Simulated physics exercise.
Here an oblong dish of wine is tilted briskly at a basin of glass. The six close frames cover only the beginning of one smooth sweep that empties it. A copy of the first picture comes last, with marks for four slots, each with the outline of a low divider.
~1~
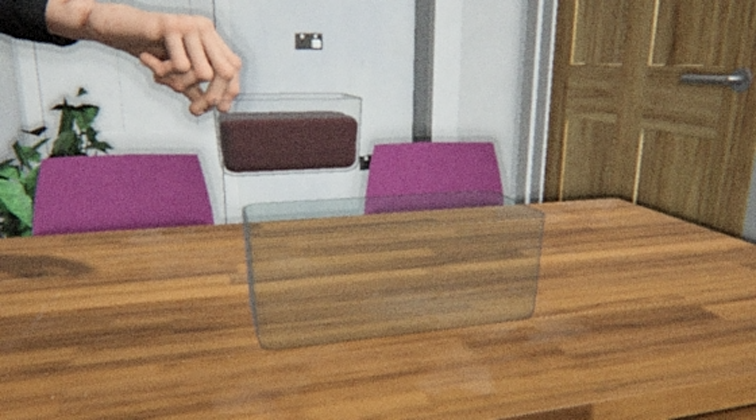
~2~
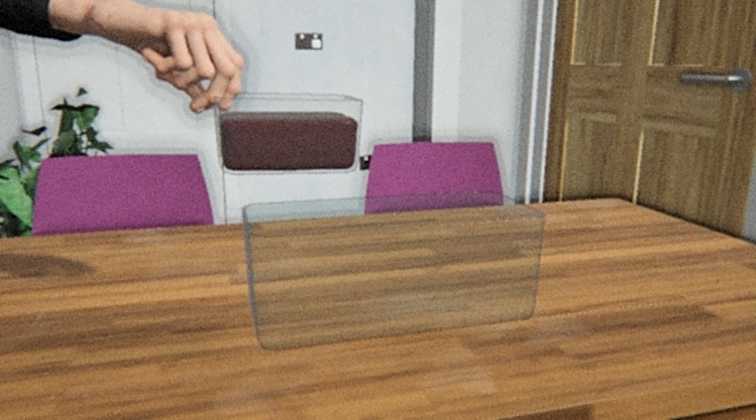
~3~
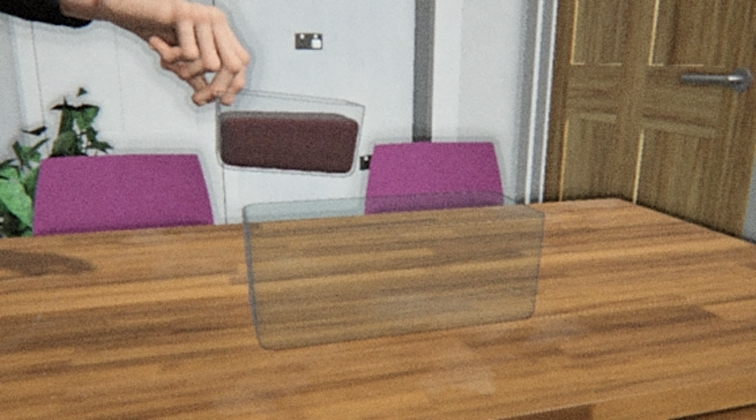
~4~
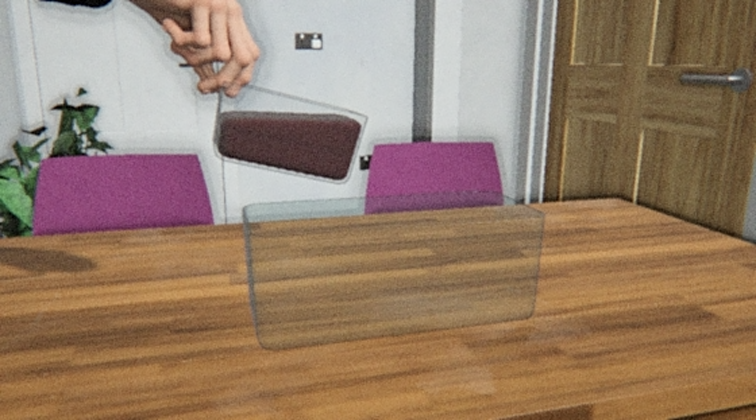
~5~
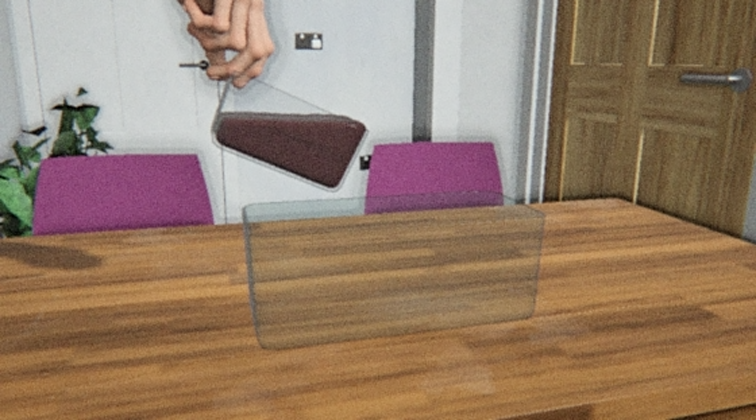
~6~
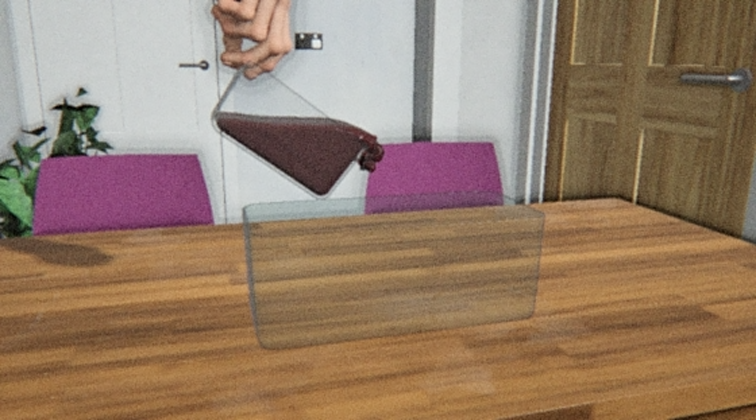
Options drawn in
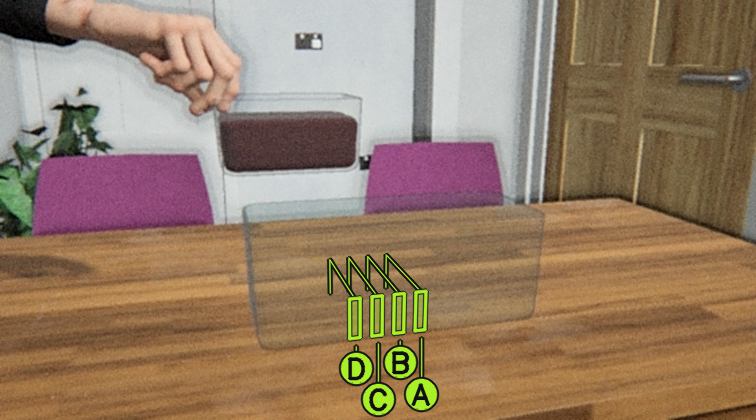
A hand tilted a clear oblong dish of dark red liquid down to the right above a glass basin on a wooden table, until some liquid slipped over the lowered lip.
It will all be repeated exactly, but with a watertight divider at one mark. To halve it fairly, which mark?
A beats the others.
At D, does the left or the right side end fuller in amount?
More ends on the right.
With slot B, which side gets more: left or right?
The right one.
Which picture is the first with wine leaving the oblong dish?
Picture 5.
On the marked copy, A at (421, 338); B at (400, 340); C at (378, 343); D at (356, 346).
With A, about 52 % ends left of the wall and 47 % right of it.
With B, about 33 % ends left of the wall and 67 % right of it.
With C, about 24 % ends left of the wall and 75 % right of it.
With D, about 11 % ends left of the wall and 89 % right of it.
